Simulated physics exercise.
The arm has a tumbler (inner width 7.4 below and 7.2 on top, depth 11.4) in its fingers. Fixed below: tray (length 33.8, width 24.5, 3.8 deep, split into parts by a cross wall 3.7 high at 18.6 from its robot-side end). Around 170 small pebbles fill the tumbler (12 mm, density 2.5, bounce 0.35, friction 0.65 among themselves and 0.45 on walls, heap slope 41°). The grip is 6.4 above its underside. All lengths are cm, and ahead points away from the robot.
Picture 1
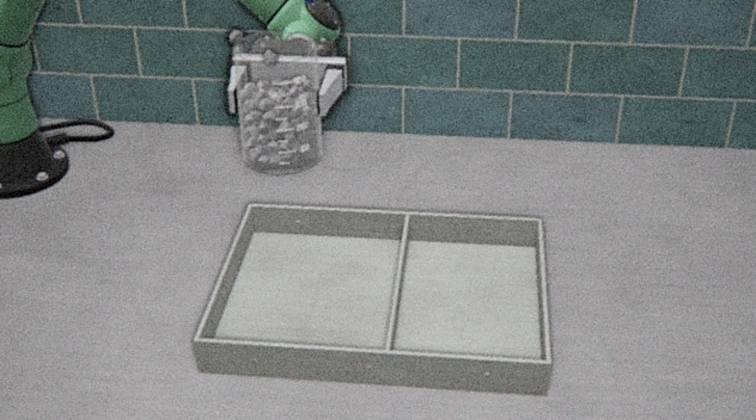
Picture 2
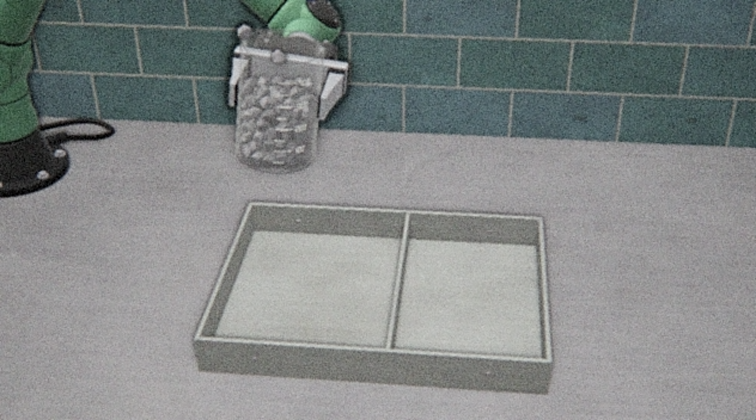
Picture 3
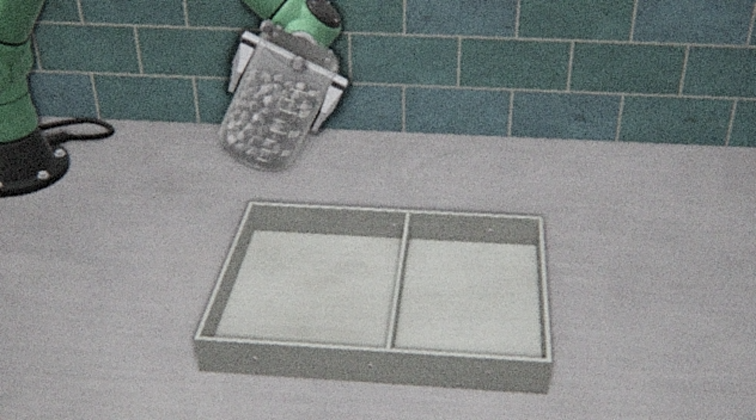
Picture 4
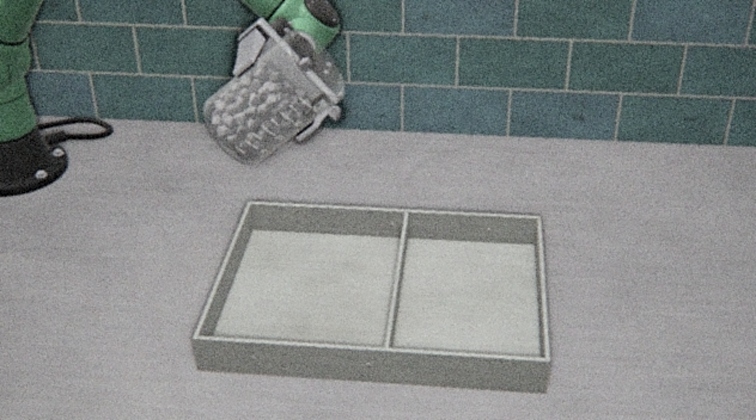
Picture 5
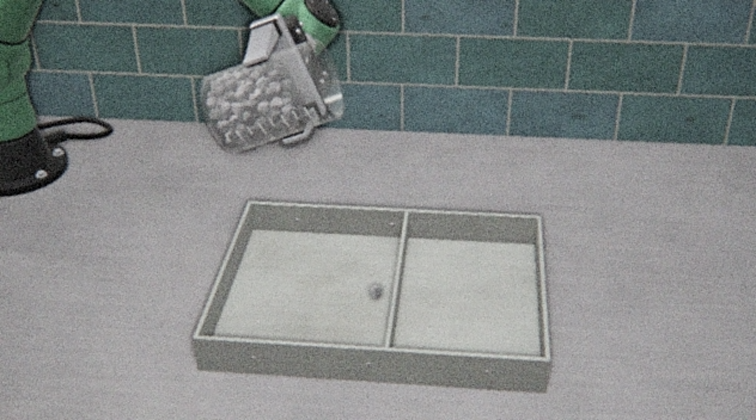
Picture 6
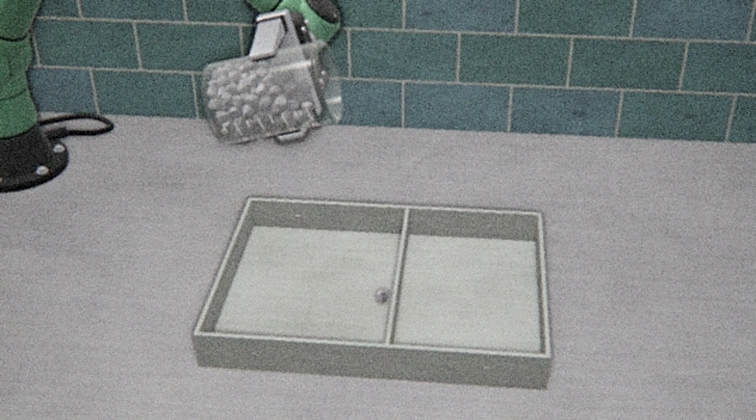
At first, a green robot arm holds a clear tumbler full of small pebbles upright behind an empty two-part tray. The arm then tilts the tumbler steadily until it lies nearly on its side, and a single pebble appears in the tray's left part, near the dividing wall.
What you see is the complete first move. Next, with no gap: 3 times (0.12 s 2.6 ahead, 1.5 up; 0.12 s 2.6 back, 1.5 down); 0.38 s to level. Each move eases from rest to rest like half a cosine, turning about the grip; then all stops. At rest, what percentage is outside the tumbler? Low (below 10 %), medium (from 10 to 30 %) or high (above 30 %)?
Answer: Medium; from 10 to 30 % of the small pebbles finish outside the tumbler.
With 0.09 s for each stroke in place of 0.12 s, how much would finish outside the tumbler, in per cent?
It would be near 40 per cent.
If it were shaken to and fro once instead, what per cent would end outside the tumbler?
In that case some 5 per cent.
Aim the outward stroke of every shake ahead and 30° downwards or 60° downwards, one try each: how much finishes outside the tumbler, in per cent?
Some 0 and 0 per cent.
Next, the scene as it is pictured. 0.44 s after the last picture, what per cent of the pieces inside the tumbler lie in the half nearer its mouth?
Some 50 per cent.
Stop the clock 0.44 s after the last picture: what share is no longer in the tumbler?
Some 5 per cent.
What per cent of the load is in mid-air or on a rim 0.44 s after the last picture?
About 2 per cent.
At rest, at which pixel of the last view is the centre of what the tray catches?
At about (371, 291).
Then, 0.44 s later, tilted 75° forward, highest piece 26 above the table; 164 in the tumbler, 4 in the robot-side part, 1 in the far-side part, 4 in flight or on a rim.
Then, 0.88 s later, tilted 47° forward, highest piece 27 above the table; 147 in the tumbler, 18 in the robot-side part, 7 in the far-side part, 1 in flight or on a rim.
Then, 1.30 s later, level, highest piece 27 above the table; 147 in the tumbler, 19 in the robot-side part, 7 in the far-side part.
Then, 2.35 s later, level, highest piece 27 above the table; 147 in the tumbler, 19 in the robot-side part, 7 in the far-side part.
At rest, 147 in the tumbler, 19 in the robot-side part, 7 in the far-side part. That is 15 % outside the tumbler.
